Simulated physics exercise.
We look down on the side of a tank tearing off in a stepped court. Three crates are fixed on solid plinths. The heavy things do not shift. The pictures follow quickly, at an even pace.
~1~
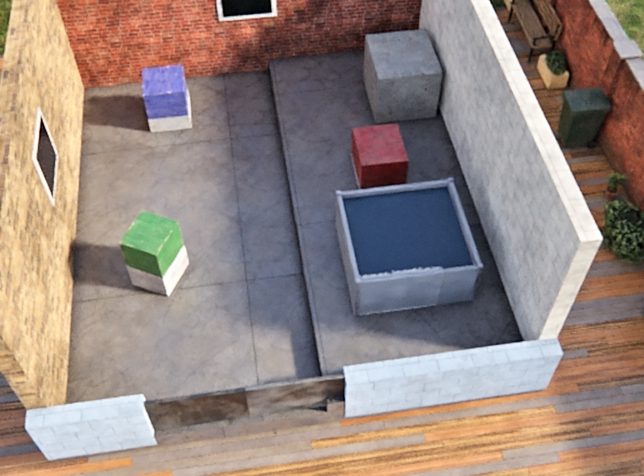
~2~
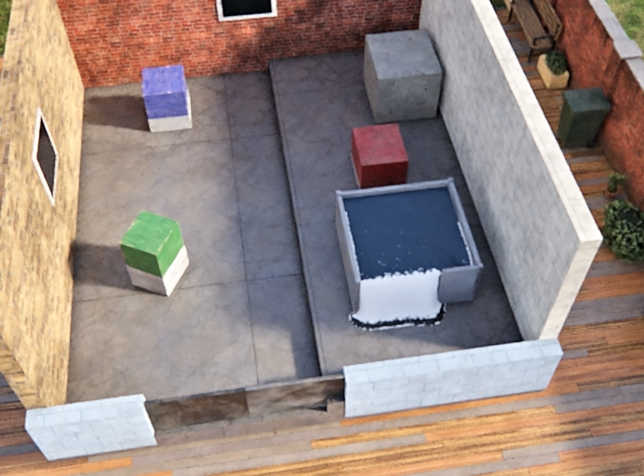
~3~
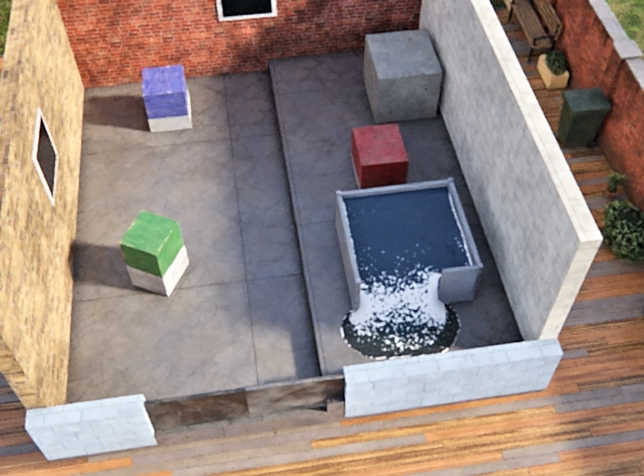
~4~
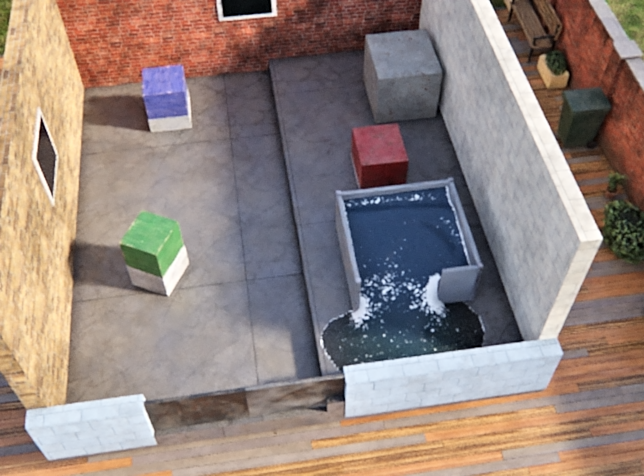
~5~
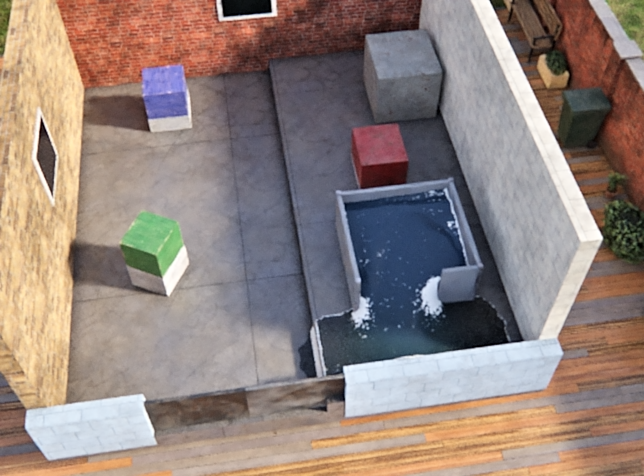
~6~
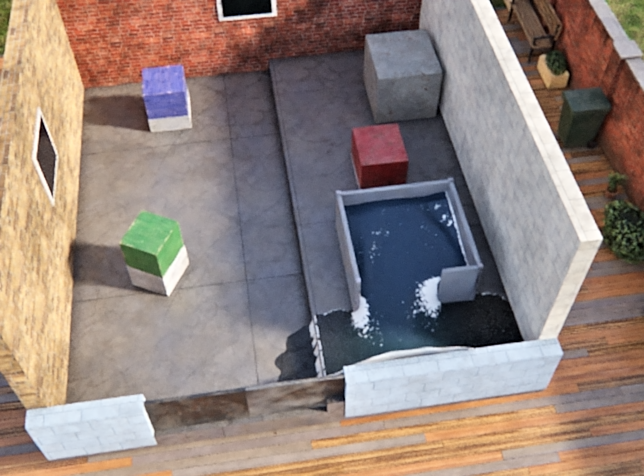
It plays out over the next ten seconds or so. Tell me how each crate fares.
One by one: The red crate is wetted; the blue crate escapes dry; the green crate escapes dry.
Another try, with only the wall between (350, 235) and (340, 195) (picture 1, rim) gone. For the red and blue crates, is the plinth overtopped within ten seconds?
Red crate is spared, blue crate remains dry.
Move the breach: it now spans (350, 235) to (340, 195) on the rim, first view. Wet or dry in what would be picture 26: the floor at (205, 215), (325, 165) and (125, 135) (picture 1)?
As listed: Under water, not flooded, wet.
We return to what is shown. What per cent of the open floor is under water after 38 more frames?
Roughly 75 per cent.
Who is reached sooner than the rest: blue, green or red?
That is the green-painted one.
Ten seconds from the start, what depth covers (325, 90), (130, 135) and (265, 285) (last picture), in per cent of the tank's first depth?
In that order: 2, 8 and 4 per cent.
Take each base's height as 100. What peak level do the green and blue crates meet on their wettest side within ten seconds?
About 20 and 30 per cent.
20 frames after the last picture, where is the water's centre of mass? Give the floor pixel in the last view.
Near (326, 289).
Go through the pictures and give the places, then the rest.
Still water in the open tank at (406, 232), in the first picture.
The front is at (359, 323), out from the gap at (398, 298), in the second picture.
The front is at a hidden place, out from the gap at (398, 298), in the third picture.
The front is at a hidden place, out from the gap at (398, 299), in the fourth picture.
The front is at a hidden place, out from the gap at (398, 299), in the fifth picture.
The front is at a hidden place, out from the gap at (398, 299), in the sixth picture.
A moment on, water covers 15 % of the floor; the red crate not reached, the blue crate not reached, the green crate not reached.
Next, water covers 30 % of the floor; the red crate not reached, the blue crate not reached, the green crate water round its plinth.
Then, water covers 40 % of the floor; the red crate water round its plinth, the blue crate not reached, the green crate water round its plinth.
Later, water covers 75 % of the floor; the red crate water round its plinth, the blue crate water round its plinth, the green crate water round its plinth.
In the end, water covers 90 % of the floor; the red crate was topped, the blue crate stayed above the water, the green crate stayed above the water.
